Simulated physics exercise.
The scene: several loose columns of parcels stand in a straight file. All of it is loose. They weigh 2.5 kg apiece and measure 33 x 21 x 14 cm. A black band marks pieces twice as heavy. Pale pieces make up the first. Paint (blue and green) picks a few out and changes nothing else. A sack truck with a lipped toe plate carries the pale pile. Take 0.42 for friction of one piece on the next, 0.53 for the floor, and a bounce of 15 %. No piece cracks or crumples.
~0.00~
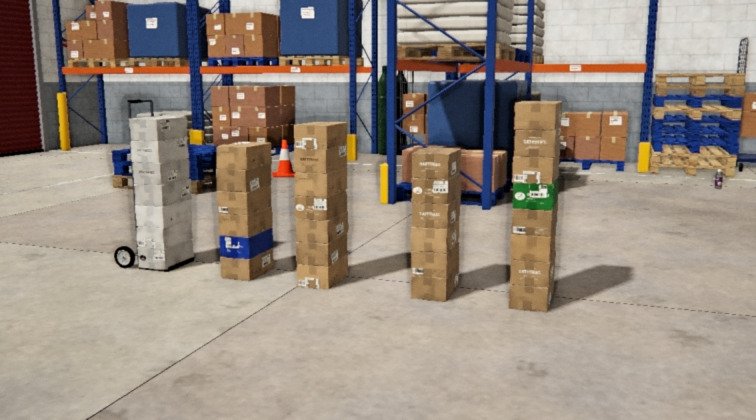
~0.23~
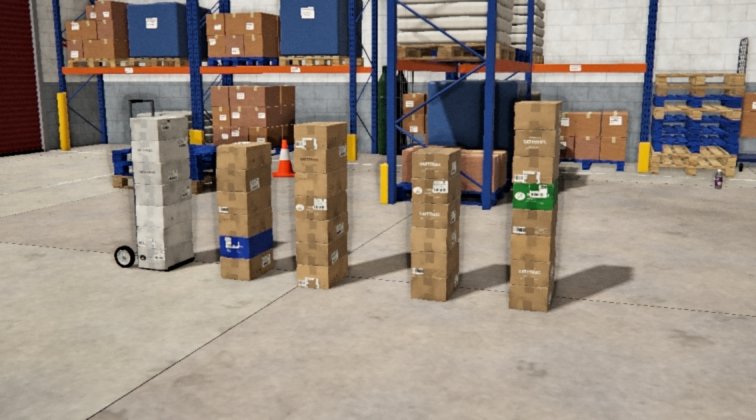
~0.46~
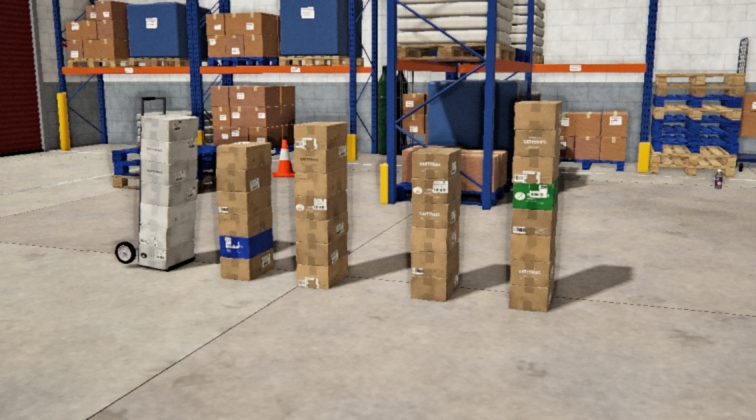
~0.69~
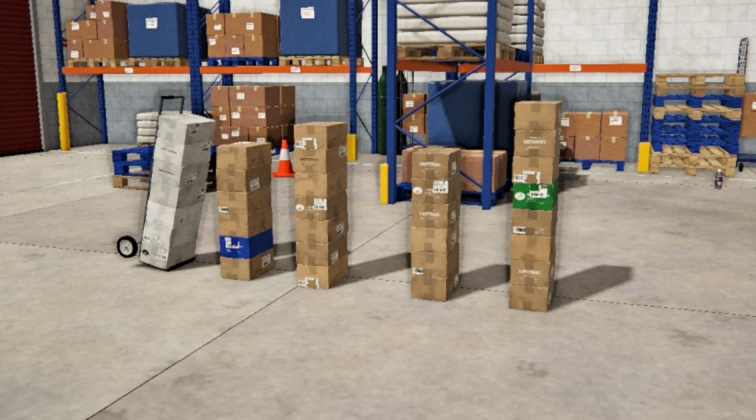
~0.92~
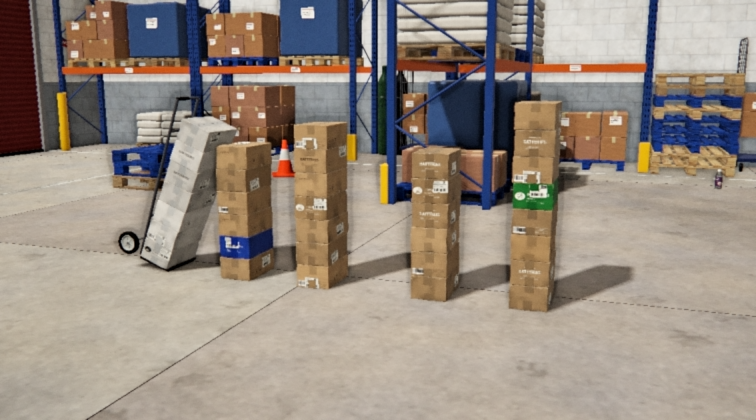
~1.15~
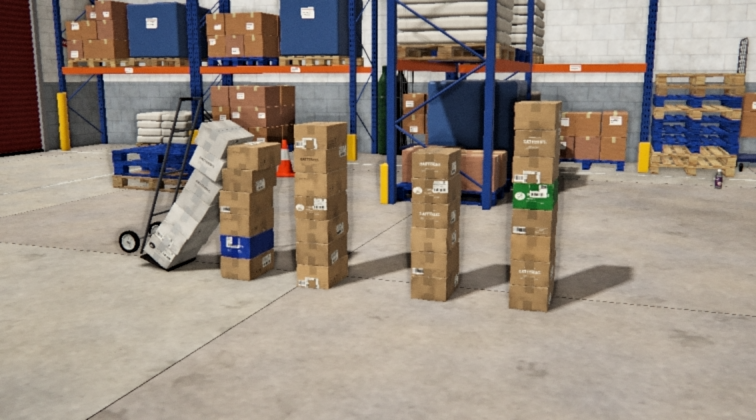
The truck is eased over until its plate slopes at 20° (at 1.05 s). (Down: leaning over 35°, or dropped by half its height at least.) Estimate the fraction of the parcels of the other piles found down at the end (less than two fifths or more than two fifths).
More than two fifths of them.
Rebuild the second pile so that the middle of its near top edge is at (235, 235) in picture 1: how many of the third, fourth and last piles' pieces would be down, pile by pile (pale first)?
Then third 0, fourth 0, last 0.
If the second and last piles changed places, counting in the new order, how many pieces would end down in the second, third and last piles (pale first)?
Then second 8, third 6, last 6.
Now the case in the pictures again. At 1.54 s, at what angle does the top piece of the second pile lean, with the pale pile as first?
Roughly 20° from upright.
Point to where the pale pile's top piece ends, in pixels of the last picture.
Near (312, 225).
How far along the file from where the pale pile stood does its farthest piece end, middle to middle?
Some 110 cm.
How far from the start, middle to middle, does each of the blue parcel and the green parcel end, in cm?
Moved: Blue 30, green 120.
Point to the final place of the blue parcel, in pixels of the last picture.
At about (288, 259).
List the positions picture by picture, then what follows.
In the first picture (pixels give the middle of a visible side), truck frame 0° forward; green parcel (533, 197); blue parcel (234, 248); none of the others has stirred.
The second picture shows truck frame 0° forward; green parcel (533, 197).
The third picture shows truck frame 5° forward, top of the pale pile leaning 5°; green parcel (533, 197); none of the others has stirred.
The fourth picture shows truck frame (157, 131) 13° forward, top of the pale pile leaning 13°; green parcel (533, 197); none of the others has stirred.
The fifth picture shows truck frame (170, 132) 19° forward, top of the pale pile leaning 23°; green parcel (533, 197); none of the others has stirred.
The sixth picture shows truck frame (172, 132) 20° forward, top of the pale pile leaning 29°; blue parcel (235, 247); green parcel (533, 197); movement in 3 of them.
After 1.54 s, 7 of the pale pile down; none of the 27 other parcels down, 8 disturbed; blue parcel 23° from how it stood.
After 2.08 s, 7 of the pale pile down; 9 of the 27 other parcels down; blue parcel 44° from how it stood, 9 cm lower.
After 2.80 s, 7 of the pale pile down; 18 of the 27 other parcels down; blue parcel 42° from how it stood, 9 cm lower; green parcel 15° from how it stood.
After 3.40 s, 7 of the pale pile down; 25 of the 27 other parcels down; green parcel on its side; blue parcel 42° from how it stood, 9 cm lower.
In the end (4.6 s), 7 of the pale pile down; 25 of the 27 other parcels down; green parcel upside down; blue parcel 41° from how it stood, 9 cm lower. That is 93 per cent. From the last view, middles, green parcel near (743, 311), blue parcel near (288, 259).
